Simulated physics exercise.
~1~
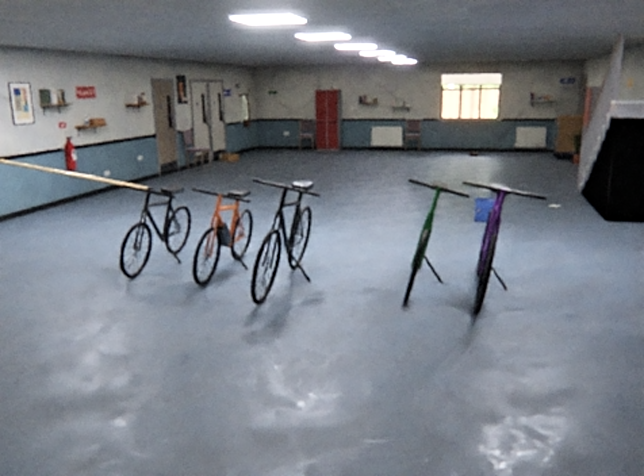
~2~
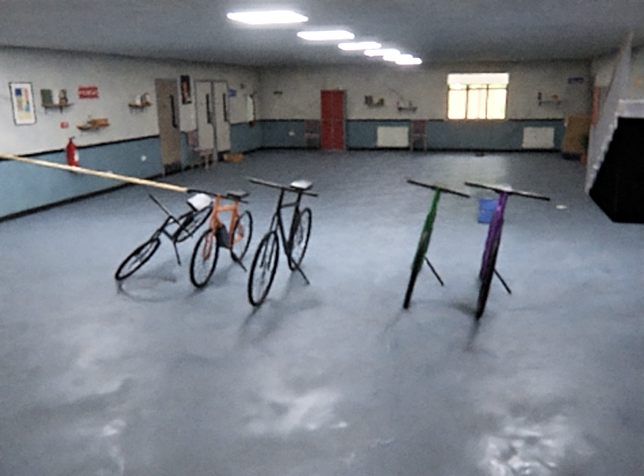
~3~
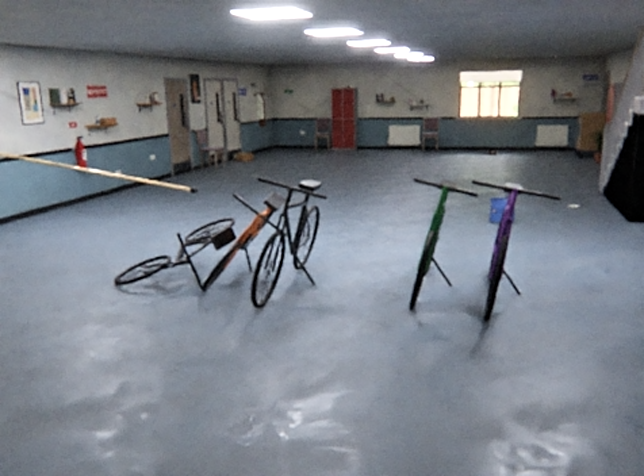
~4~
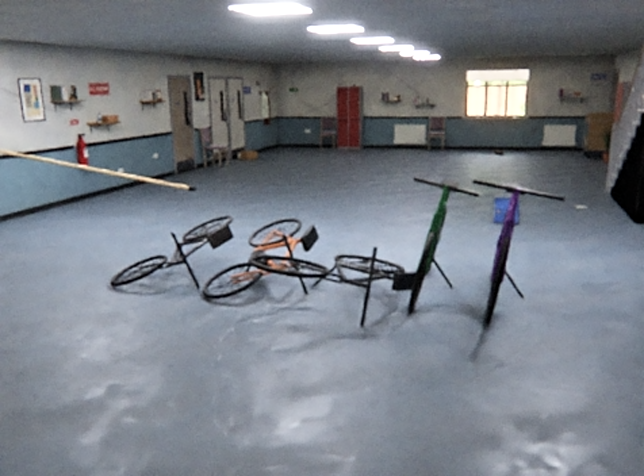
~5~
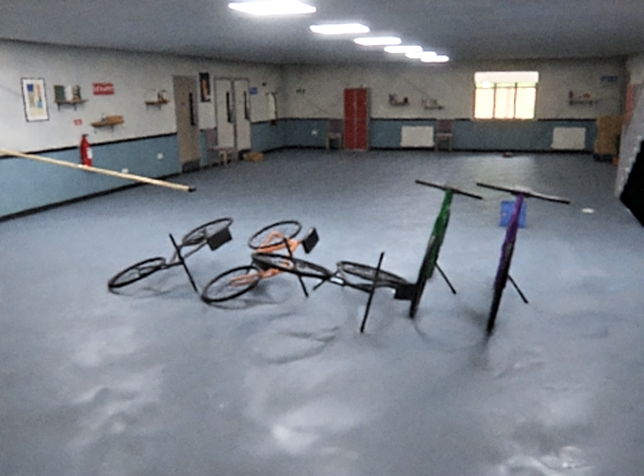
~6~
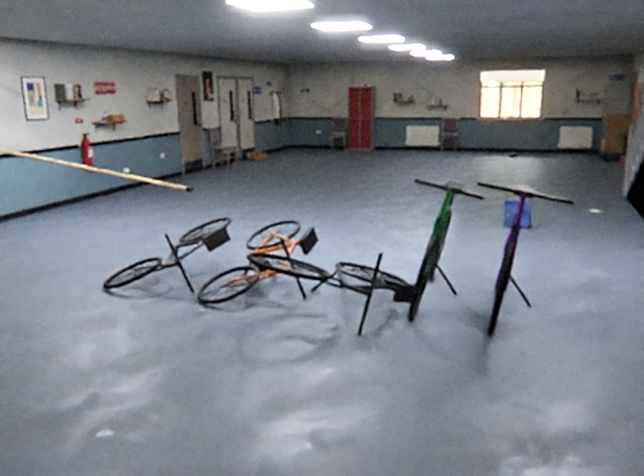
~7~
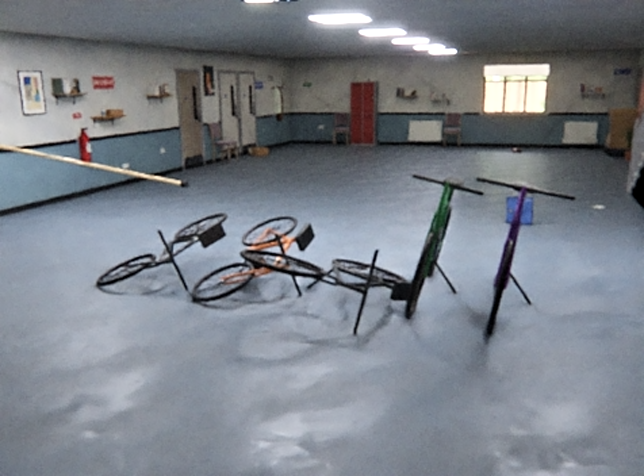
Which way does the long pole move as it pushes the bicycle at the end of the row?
The pole moves to the right, pushing the nearest bicycle towards the others in the row.
